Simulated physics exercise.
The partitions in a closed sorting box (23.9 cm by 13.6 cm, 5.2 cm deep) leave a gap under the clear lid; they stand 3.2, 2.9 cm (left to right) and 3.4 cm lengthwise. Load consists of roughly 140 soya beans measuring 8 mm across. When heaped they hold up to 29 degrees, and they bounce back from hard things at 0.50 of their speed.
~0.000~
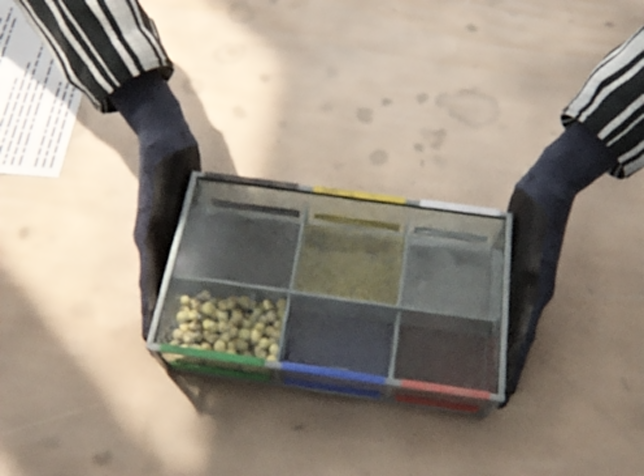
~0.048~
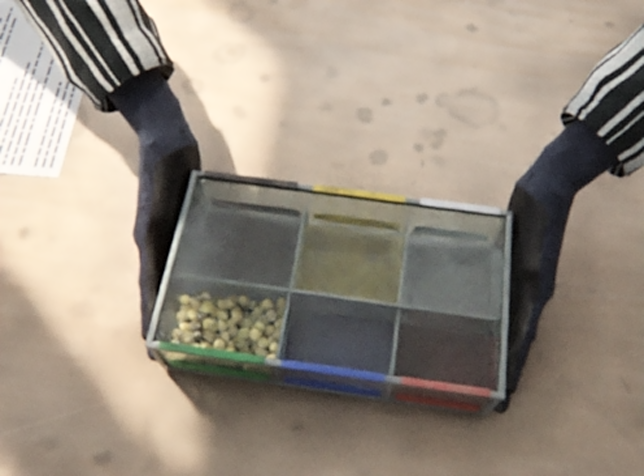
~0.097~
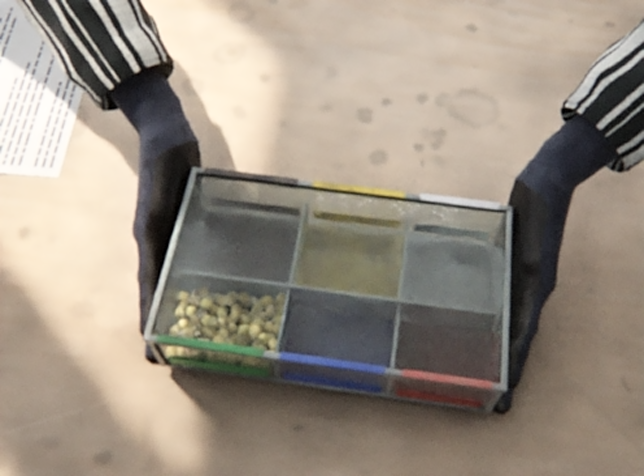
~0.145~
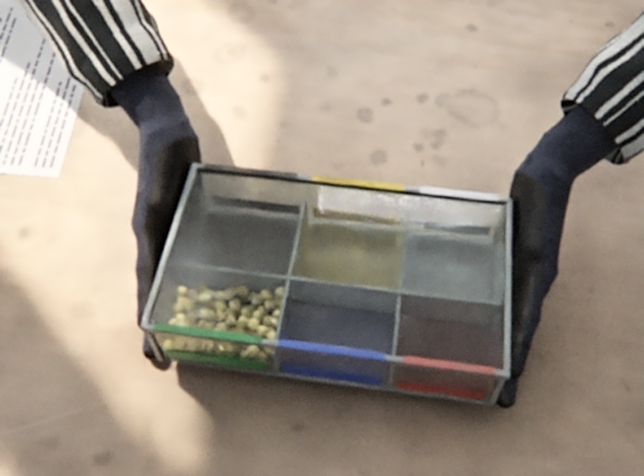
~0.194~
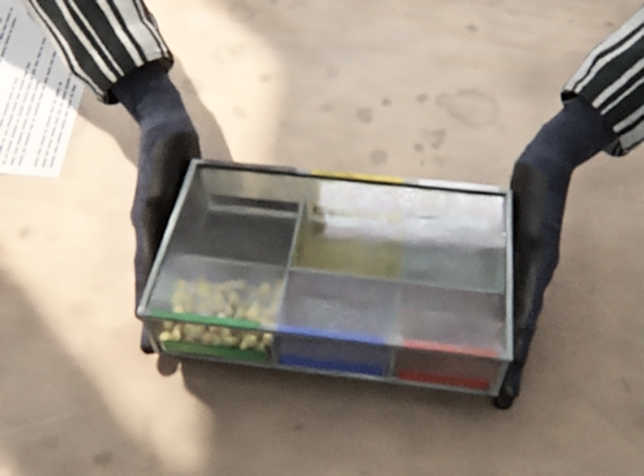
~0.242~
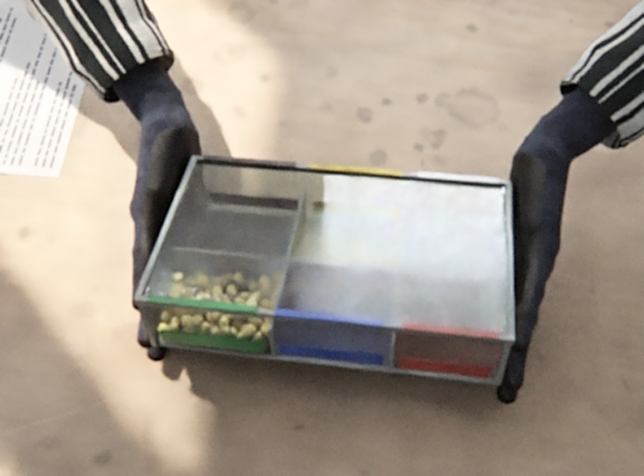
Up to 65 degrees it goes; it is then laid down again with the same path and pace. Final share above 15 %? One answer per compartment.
Red: Below or equal, blue: Below or equal, green: Above, yellow: Below or equal, white: Below or equal, black: Below or equal.
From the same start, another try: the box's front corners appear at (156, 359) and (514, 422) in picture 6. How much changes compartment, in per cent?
That gives some 5 per cent.
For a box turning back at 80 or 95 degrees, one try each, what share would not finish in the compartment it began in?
I'd expect close to 25 and then close to 60 per cent.
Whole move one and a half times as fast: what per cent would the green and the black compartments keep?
Final share: Green 90 %, black 10 %.
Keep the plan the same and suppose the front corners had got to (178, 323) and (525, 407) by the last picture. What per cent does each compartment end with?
Red 10; blue 15; green 75; yellow 0; white 0; black 0.
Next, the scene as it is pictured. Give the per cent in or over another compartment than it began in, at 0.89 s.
Reading: Close to 0 %.
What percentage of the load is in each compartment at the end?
Red 0; blue 0; green 100; yellow 0; white 0; black 0.
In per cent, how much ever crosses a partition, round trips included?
That share comes to about 0 per cent.
After 0.89 s, tilt 64 degrees; green 100 %.
Then, at 1.33 s, tilt 27 degrees; green 100 %.
Then, at 1.84 s, tilt 0 degrees; green 100 %.
By 2.2 s all is still; red 0 %, blue 0 %, green 100 %, yellow 0 %, white 0 %, black 0 %.
